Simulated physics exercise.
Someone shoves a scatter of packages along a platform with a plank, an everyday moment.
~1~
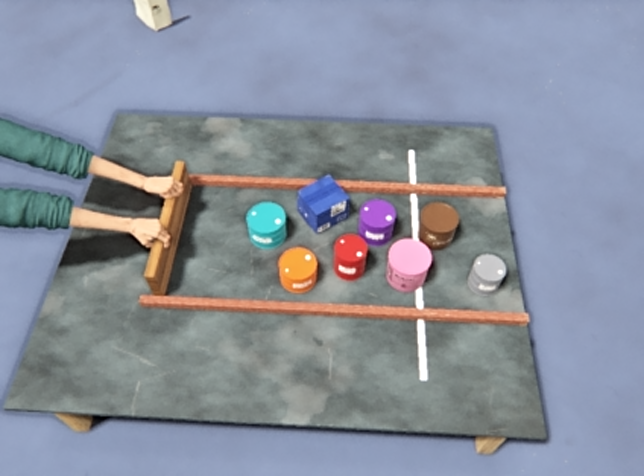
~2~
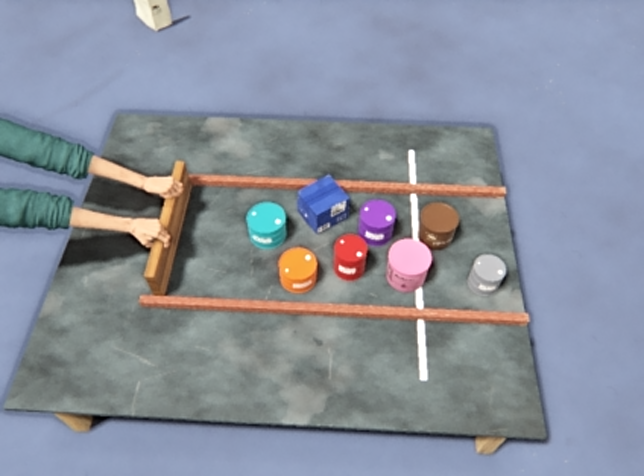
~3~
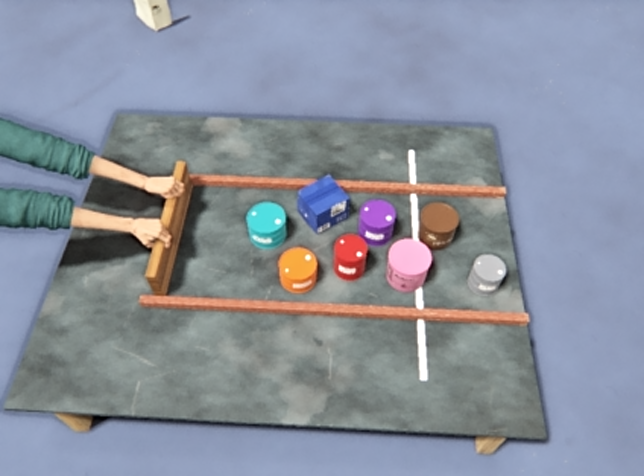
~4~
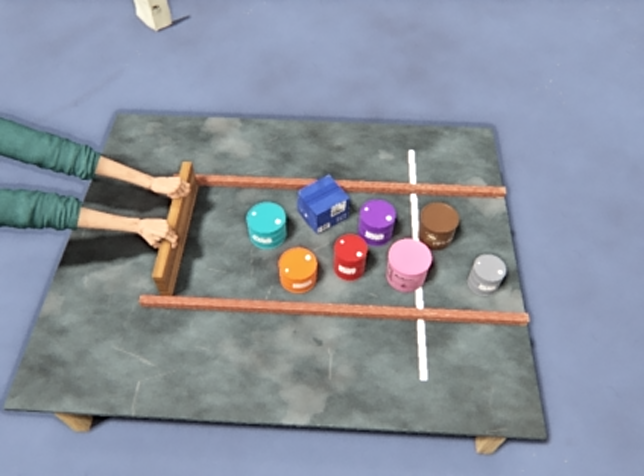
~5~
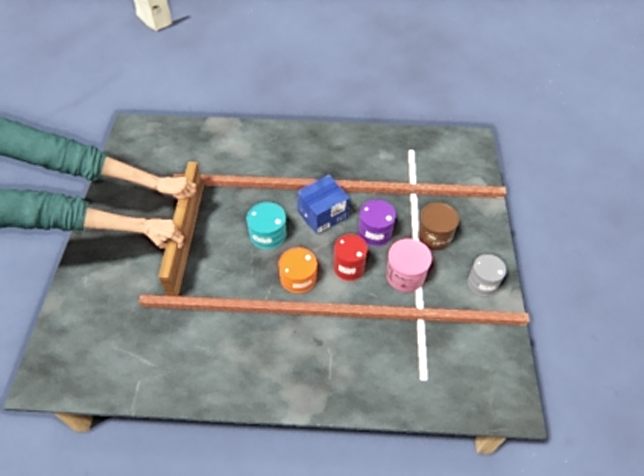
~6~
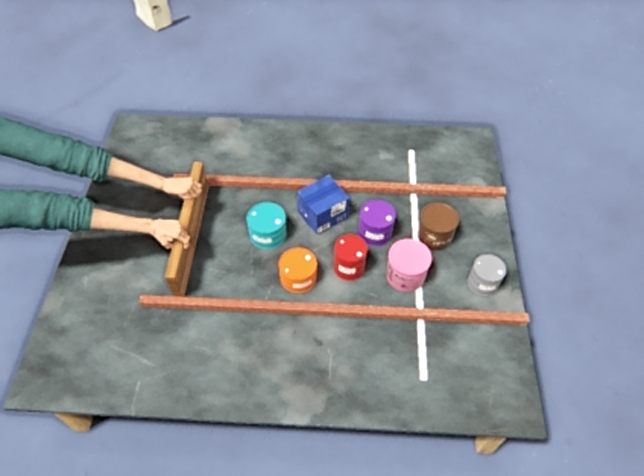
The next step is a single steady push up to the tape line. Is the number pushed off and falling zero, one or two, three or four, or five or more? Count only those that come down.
It is zero.
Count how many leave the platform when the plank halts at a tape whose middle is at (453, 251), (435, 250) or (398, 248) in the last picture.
You'd get 2, then 1, then 0.
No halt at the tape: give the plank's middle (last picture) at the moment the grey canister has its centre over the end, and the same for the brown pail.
The middle would be close to (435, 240) and then close to (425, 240).
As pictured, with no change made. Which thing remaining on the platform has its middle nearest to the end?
That would be the brown pail.
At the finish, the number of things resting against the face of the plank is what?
That comes to 3.
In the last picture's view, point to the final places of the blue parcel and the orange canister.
Same order as the question: First (434, 200), second (439, 283).
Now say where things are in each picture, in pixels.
In the first picture, grey canister (486, 275); brown pail (437, 227); pink pail (408, 266); plank (170, 227); tape (417, 249).
In the second picture, brown pail (437, 227); blue parcel (323, 205).
In the third picture, pink pail (408, 266); purple canister (377, 223).
In the fourth picture, grey canister (486, 275); turquoise canister (267, 226).
In the fifth picture, brown pail (437, 227); plank (183, 227).
In the sixth picture, grey canister (486, 275); brown pail (437, 227); pink pail (408, 266); plank (189, 228); tape (417, 249).
Early on, none off yet; grey canister at rest near (486, 275); brown pail at rest near (437, 227); pink pail at rest near (408, 266).
Finally, the number that fall off is zero.
